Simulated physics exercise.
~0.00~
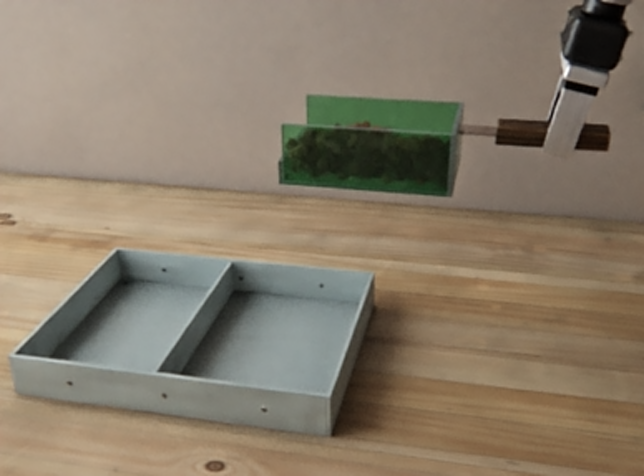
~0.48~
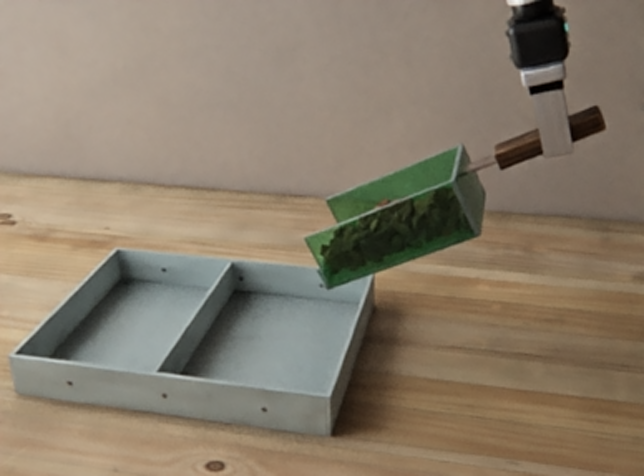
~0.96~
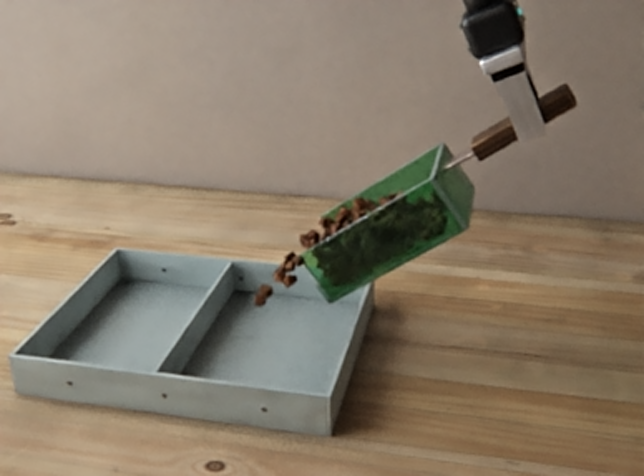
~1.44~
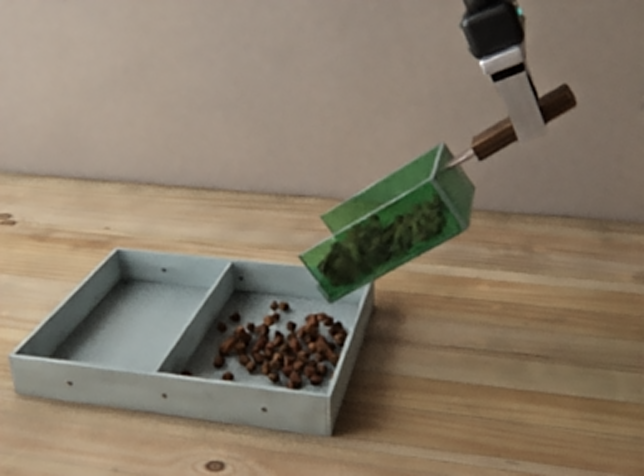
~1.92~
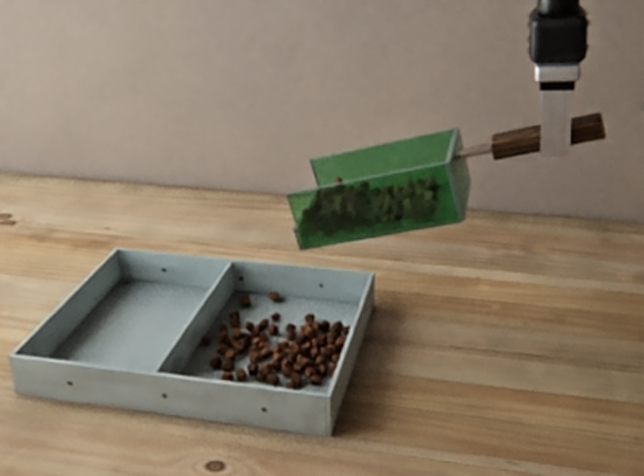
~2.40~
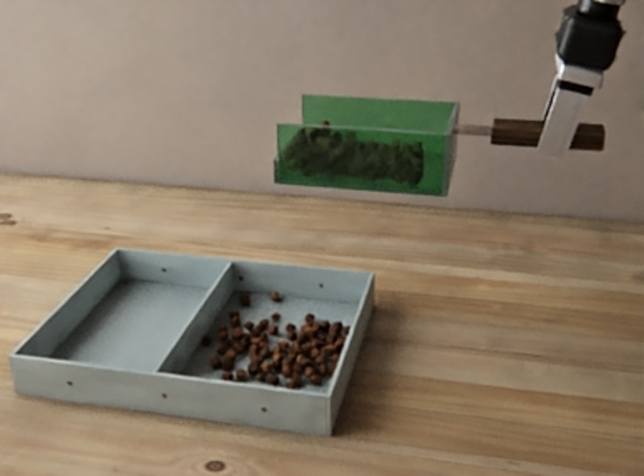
The clip shows a robot arm lowering and tilting a green, see-through box of brown pellets over a grey divided tray, spilling some into the right compartment, then levelling and raising the box with many pellets still inside while the left compartment stays empty.
